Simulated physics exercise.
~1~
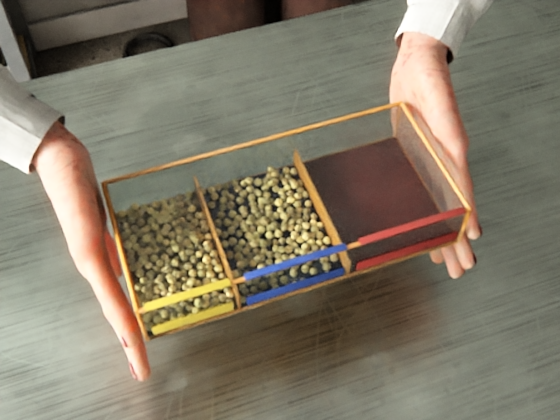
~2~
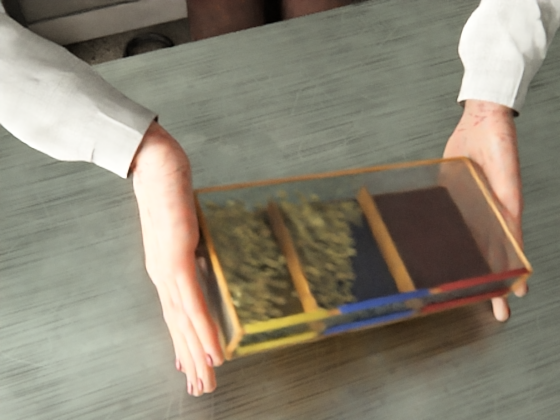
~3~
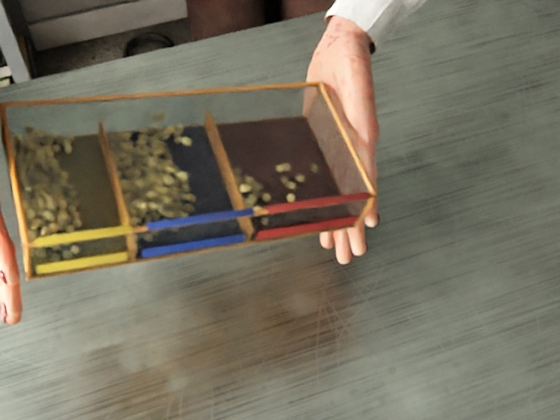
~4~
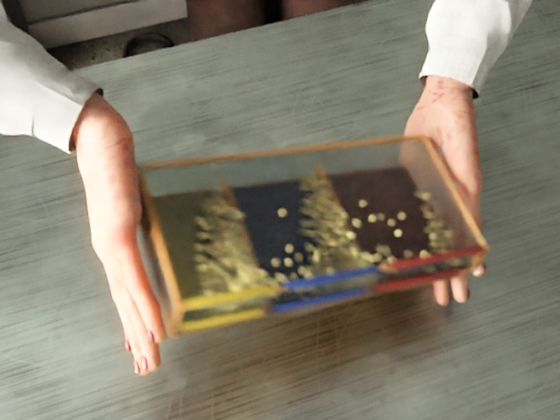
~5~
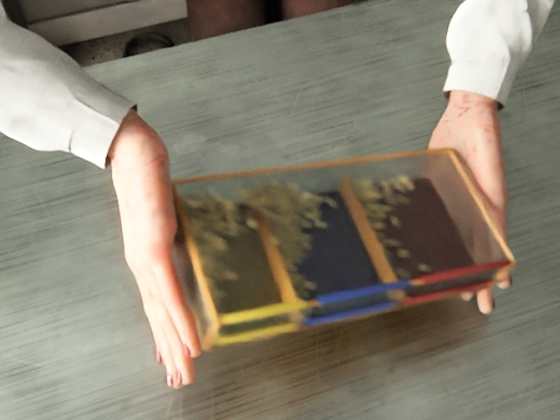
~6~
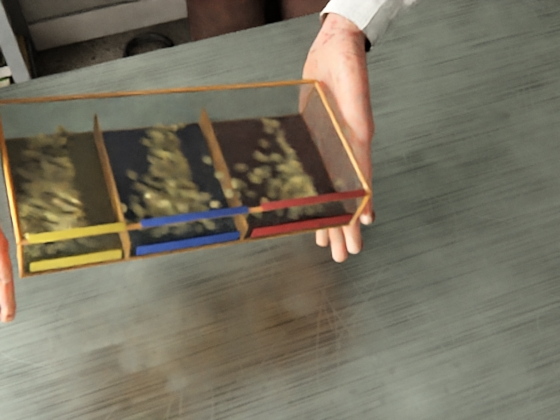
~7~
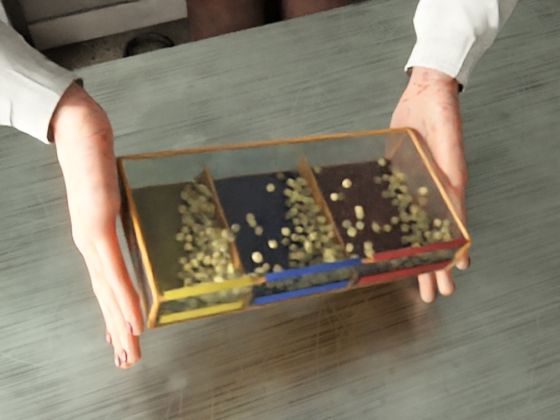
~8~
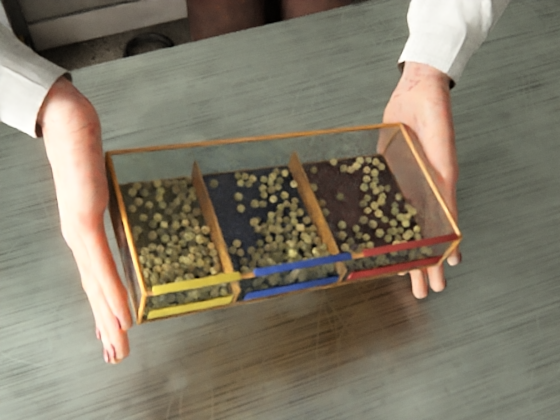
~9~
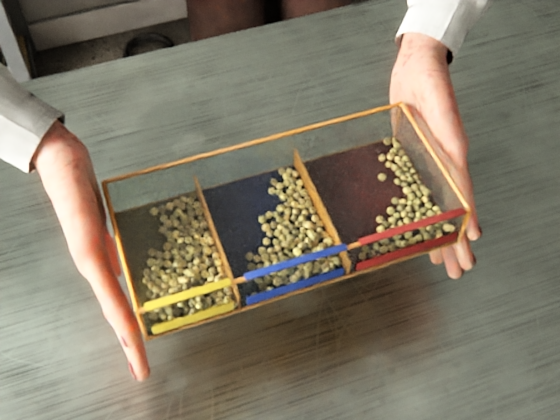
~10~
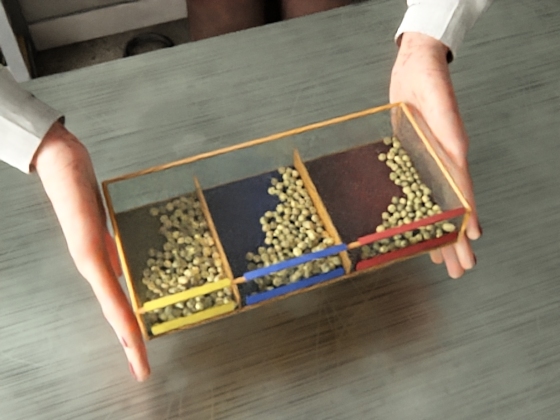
A clear-lidded box of pale beans, held in two hands, was shaken from side to side and tilted, sending beans from the yellow and blue sections into the empty red one, until it came back level and rested with beans in all three.
